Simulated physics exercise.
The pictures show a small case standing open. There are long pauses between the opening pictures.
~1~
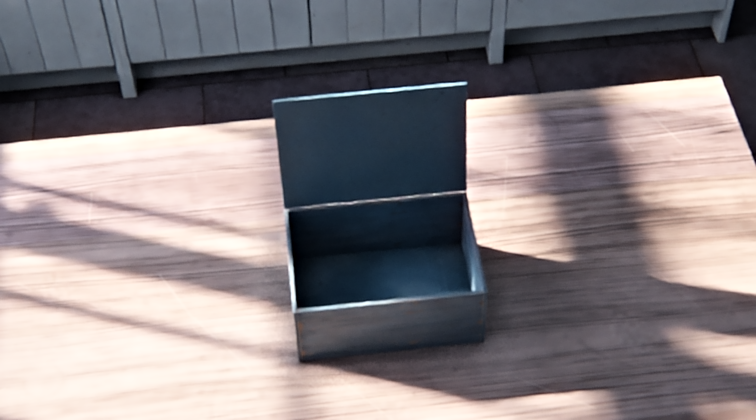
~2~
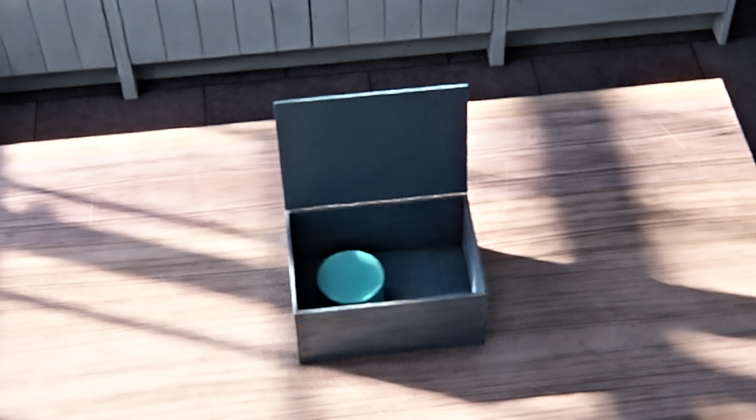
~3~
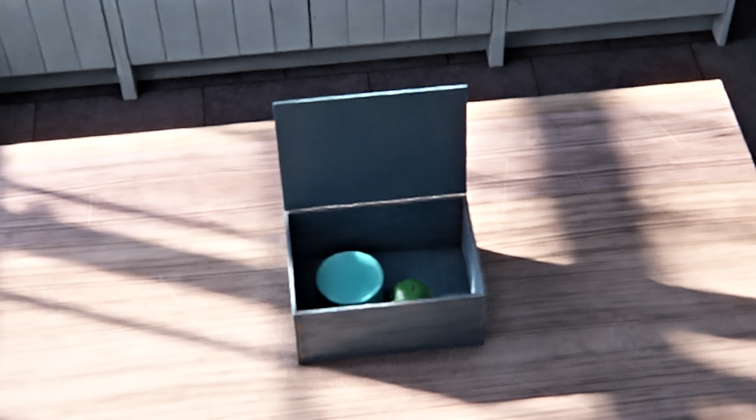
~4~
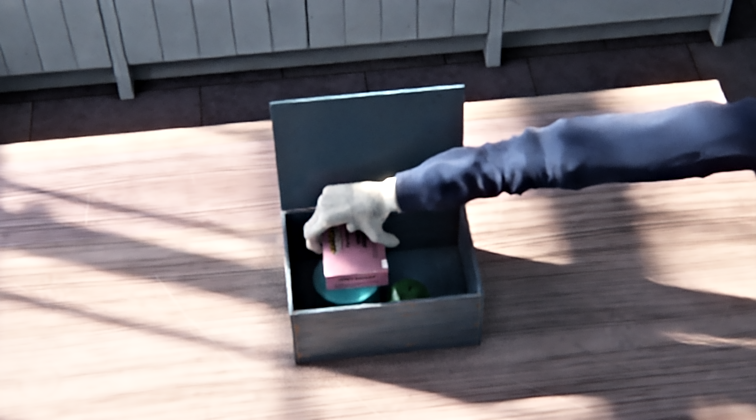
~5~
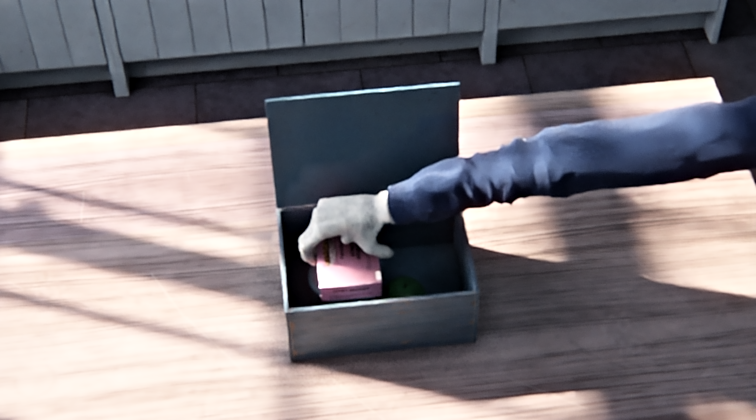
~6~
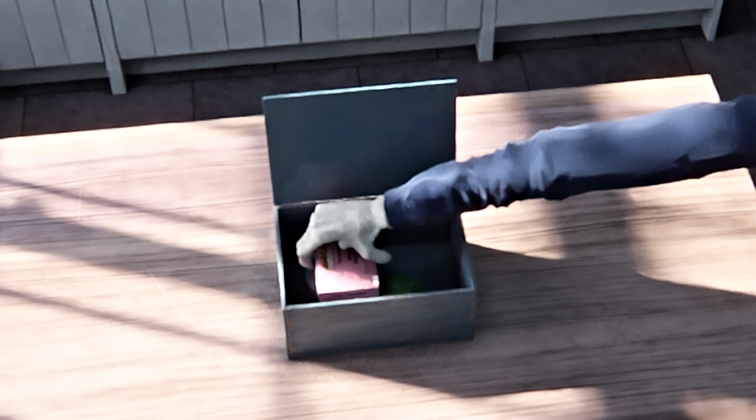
On a sunlit wooden table, a small dark case stands open and empty, then holds a round teal object, and next a small green one to its right. A hand in a dark blue sleeve, reaching from the right, lowers a pink packet into the left side, over the teal object, and keeps hold of it.
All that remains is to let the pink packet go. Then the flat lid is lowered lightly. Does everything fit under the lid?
In the end the lid shuts flat.
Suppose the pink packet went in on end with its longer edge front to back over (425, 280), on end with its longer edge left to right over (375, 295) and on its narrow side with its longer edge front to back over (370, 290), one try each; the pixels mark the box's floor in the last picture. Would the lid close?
First, it is held up; second, it shuts flat; third, it stays ajar.
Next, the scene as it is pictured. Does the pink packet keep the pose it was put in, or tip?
The pink packet keeps its pose.
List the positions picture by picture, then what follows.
In the first picture, the last thing is not in view yet.
In the second picture, the last thing is not in view yet.
In the third picture, the last thing is not in view yet.
The fourth picture shows coming down; pink packet (353, 245).
The fifth picture shows coming down; pink packet (347, 257).
The sixth picture shows put in, still held; pink packet (345, 262).
Then, 1.50 s on from there, lid 71° above the rim.
Then, 1.80 s on from there, lid 33° above the rim.
In the end, lid shut; all 3 unmoved. At the end, from the last picture's camera, pink packet near (345, 263).
